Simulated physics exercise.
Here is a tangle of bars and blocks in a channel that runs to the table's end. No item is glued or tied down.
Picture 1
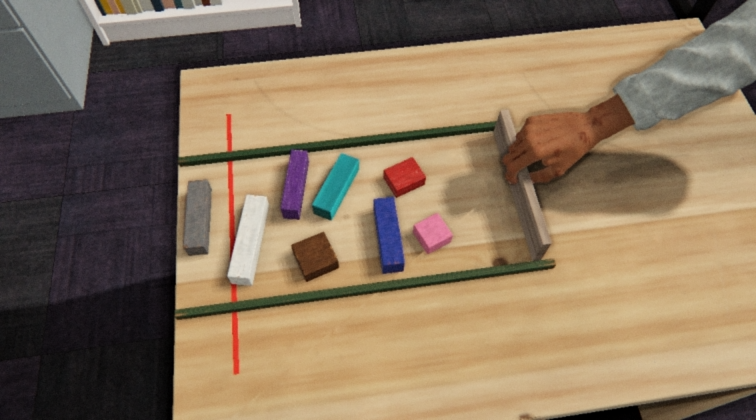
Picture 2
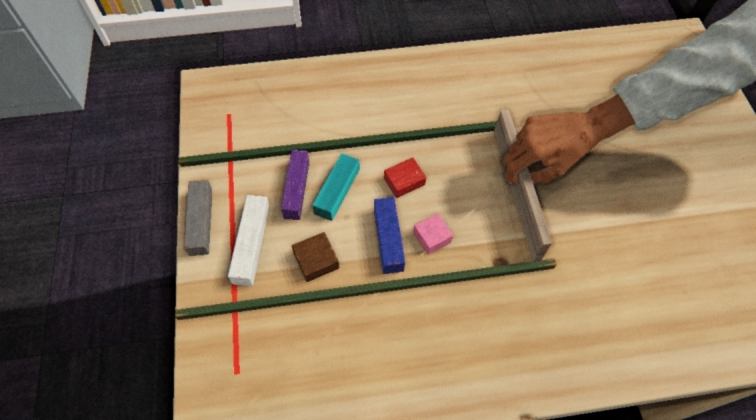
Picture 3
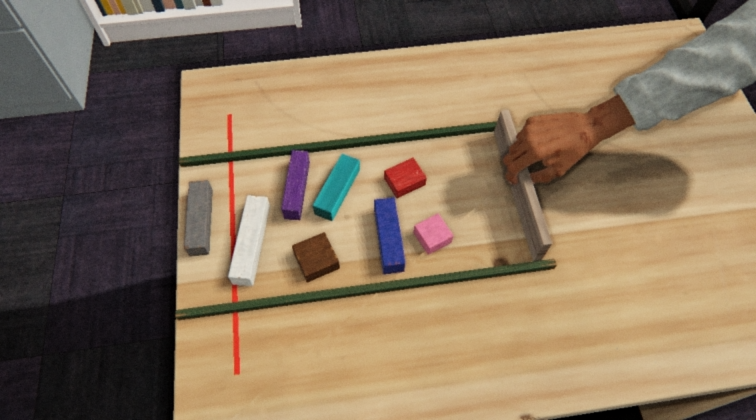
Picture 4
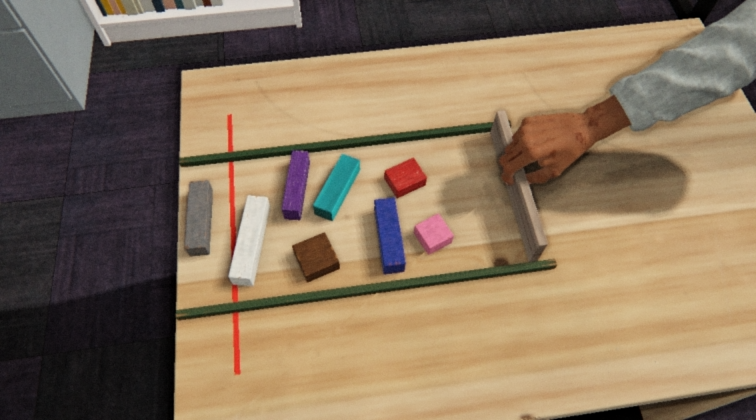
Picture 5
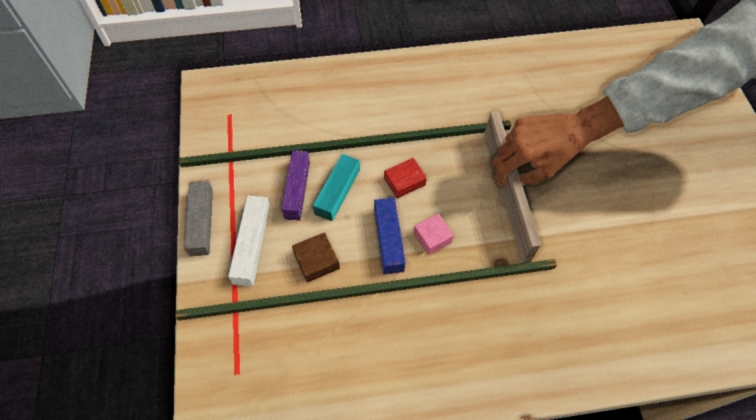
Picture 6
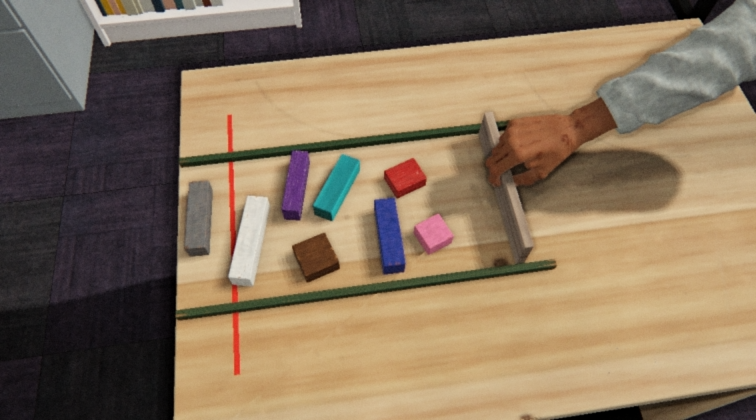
The video shows a hand holding a board upright across a channel of scattered coloured bars and blocks on a wooden table. The hand slides the board slightly left, while the bars and blocks stay in place.
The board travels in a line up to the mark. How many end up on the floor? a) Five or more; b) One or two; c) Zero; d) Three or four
Three or four (d).
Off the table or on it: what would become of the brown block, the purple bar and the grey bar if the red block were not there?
Brown block: Is gone; purple bar: Is still there; grey bar: Is gone.
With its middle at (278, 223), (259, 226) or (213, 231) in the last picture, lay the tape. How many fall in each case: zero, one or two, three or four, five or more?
Run 1 - one to two; run 2 - one or two; run 3 - 5 or more.
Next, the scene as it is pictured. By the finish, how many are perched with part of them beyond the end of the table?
The count is 1.
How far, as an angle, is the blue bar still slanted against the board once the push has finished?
Angle: Roughly 0 degrees.
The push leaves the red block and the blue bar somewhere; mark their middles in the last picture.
(214, 196) and (191, 262), roughly.
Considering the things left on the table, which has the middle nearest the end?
Answer: The turquoise stick.
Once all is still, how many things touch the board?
2 in contact.
Soon after, none off yet; grey bar at rest near (199, 218); white bar at rest near (250, 240); purple bar at rest near (296, 185).
Then, none off yet; grey bar moving near (196, 218); white bar moved a little near (217, 244); purple bar moved about its own width near (243, 189).
At rest, the number that fall off is three or four; fallen, brown block, purple bar, white bar and grey bar.
